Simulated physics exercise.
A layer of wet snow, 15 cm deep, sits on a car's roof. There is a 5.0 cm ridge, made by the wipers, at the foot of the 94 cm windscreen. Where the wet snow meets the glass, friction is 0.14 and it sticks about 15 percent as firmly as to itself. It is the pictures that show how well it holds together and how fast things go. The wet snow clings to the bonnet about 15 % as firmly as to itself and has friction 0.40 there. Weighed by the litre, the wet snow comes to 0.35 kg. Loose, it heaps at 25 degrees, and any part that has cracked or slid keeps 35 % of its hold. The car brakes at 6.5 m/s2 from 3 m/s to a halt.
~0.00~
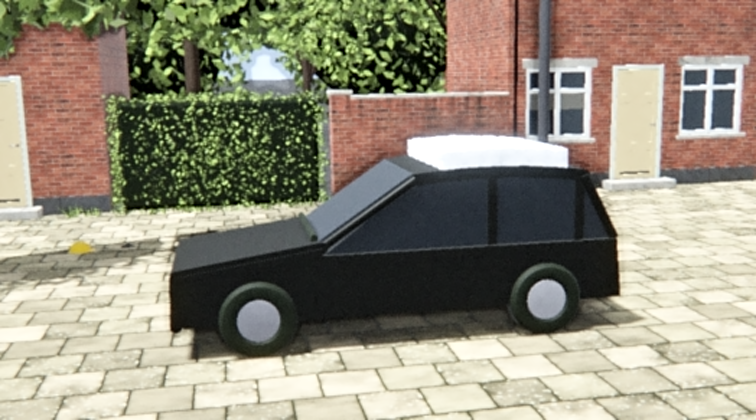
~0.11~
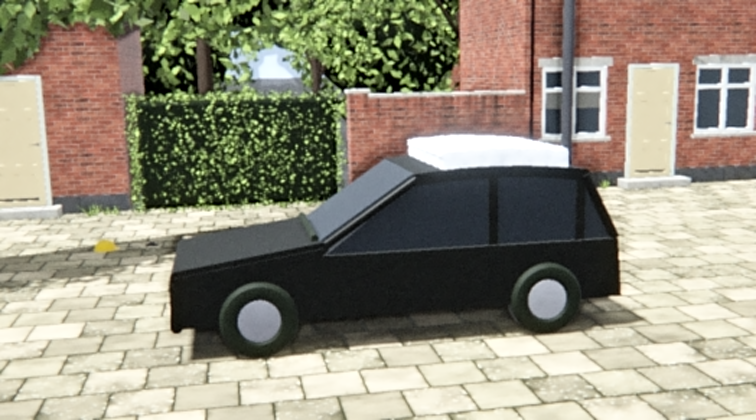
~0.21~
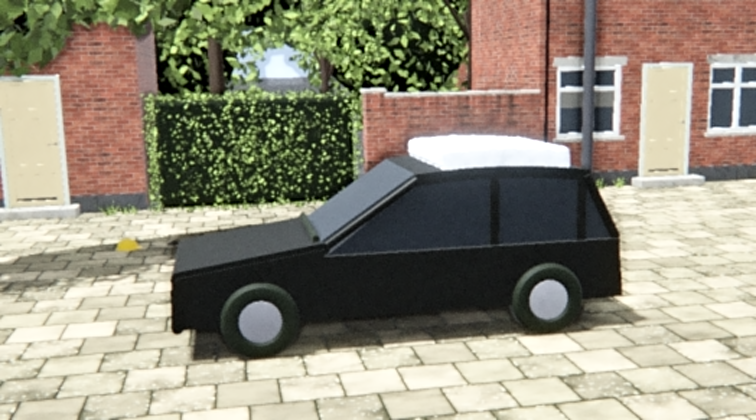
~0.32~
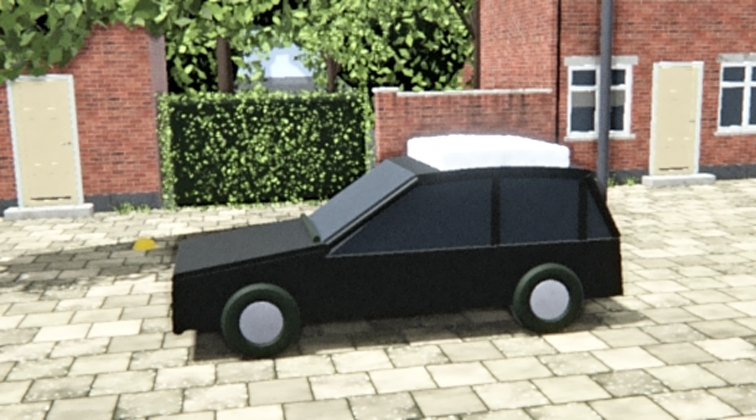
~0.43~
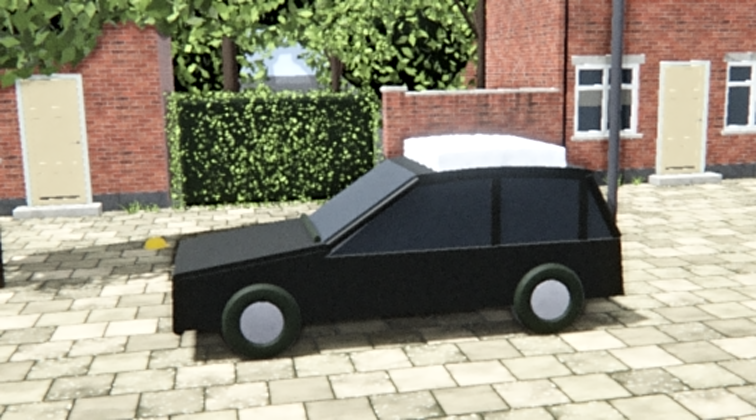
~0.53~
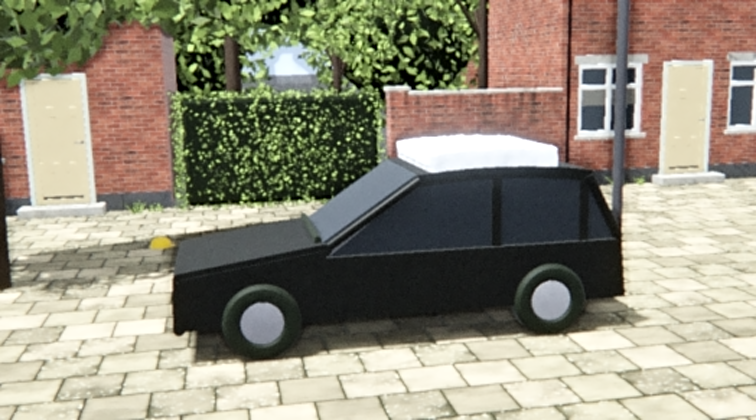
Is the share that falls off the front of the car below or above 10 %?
The share that falls off the front of the car is lower than 10 %.
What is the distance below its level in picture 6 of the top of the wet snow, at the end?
I'd put it at close to 0 cm.
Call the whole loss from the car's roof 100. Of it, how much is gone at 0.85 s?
80 per cent.
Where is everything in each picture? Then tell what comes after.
The first frame shows foremost bit of the wet snow at (441, 156).
The second frame shows foremost bit of the wet snow at (442, 156).
The third frame shows foremost bit of the wet snow at (443, 156).
The fourth frame shows foremost bit of the wet snow at (442, 157), its middle shifted 1.6 cm.
The fifth frame shows foremost bit of the wet snow at (438, 157), its middle shifted 5.6 cm.
The sixth frame shows foremost bit of the wet snow at (430, 159), its middle shifted 13 cm.
After 0.85 s, 90 % of the snow is on the roof, 10 % on the glass, none on the bonnet and none has gone off the nose.
After 1.22 s, 87 % of the snow is on the roof, 13 % on the glass, none on the bonnet and none has gone off the nose.
After 1.59 s, 87 % of the snow is on the roof, 13 % on the glass, none on the bonnet and none has gone off the nose.
After 1.96 s, 87 % of the snow is on the roof, 4 % on the glass, 9 % on the bonnet and none has gone off the nose.
After 2.50 s, 87 % of the snow is on the roof, 4 % on the glass, 9 % on the bonnet and none has gone off the nose.
